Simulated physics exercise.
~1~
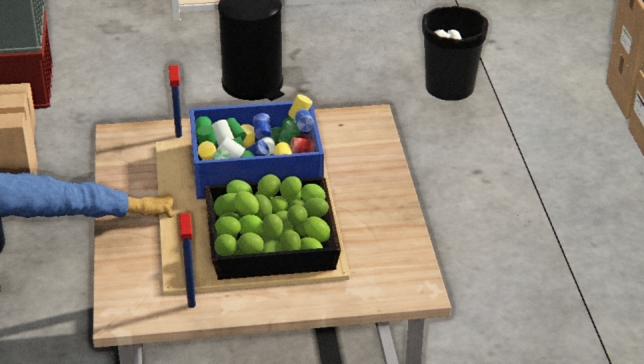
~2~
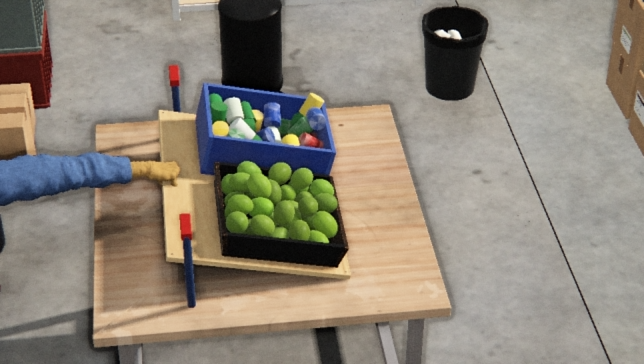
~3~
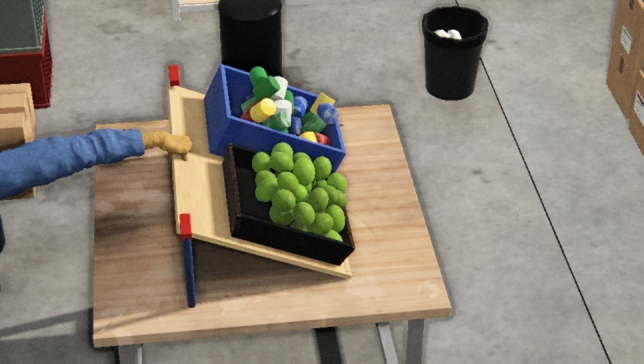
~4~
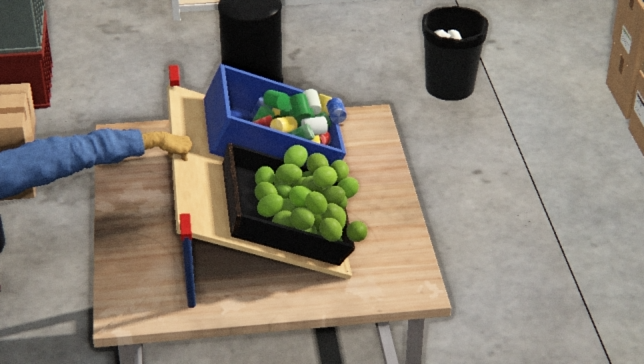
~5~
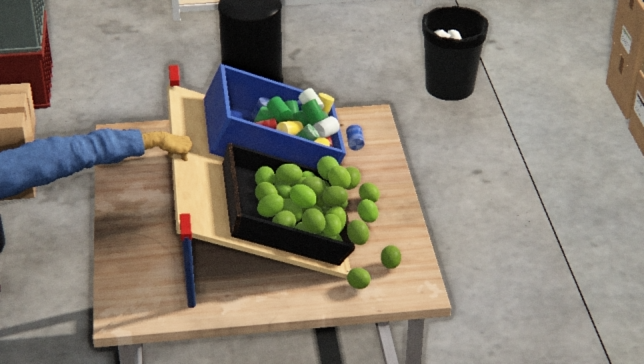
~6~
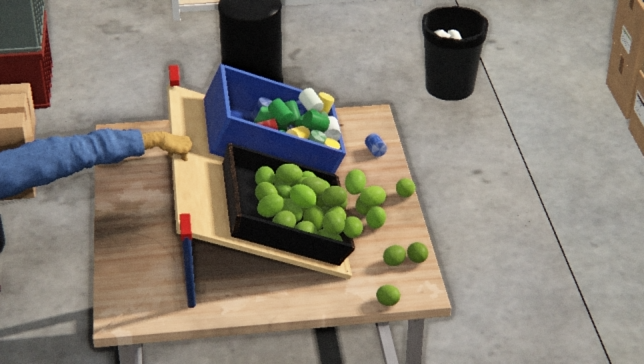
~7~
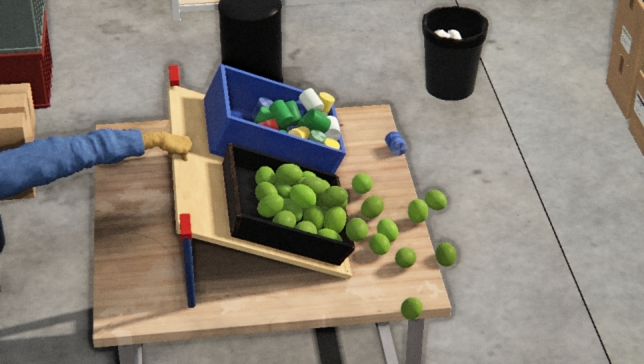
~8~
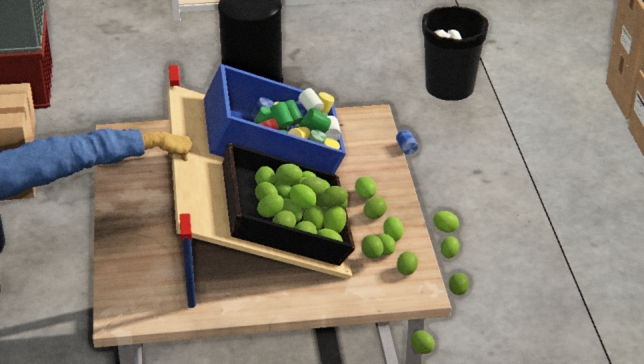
In a workshop with a grey concrete floor, seen from above, a wooden table holds a board carrying a blue basket of small colourful jars behind a black basket of green, lime-like balls. An arm in a blue sleeve and tan glove jerks the board's left end up until it meets two red-topped stops. The contents slide toward the lower right ends. Several green balls spill over the black basket's edge and roll across the table, while a single blue jar drops out behind them. Finally some balls fall past the table's right edge, most staying in the tilted basket.
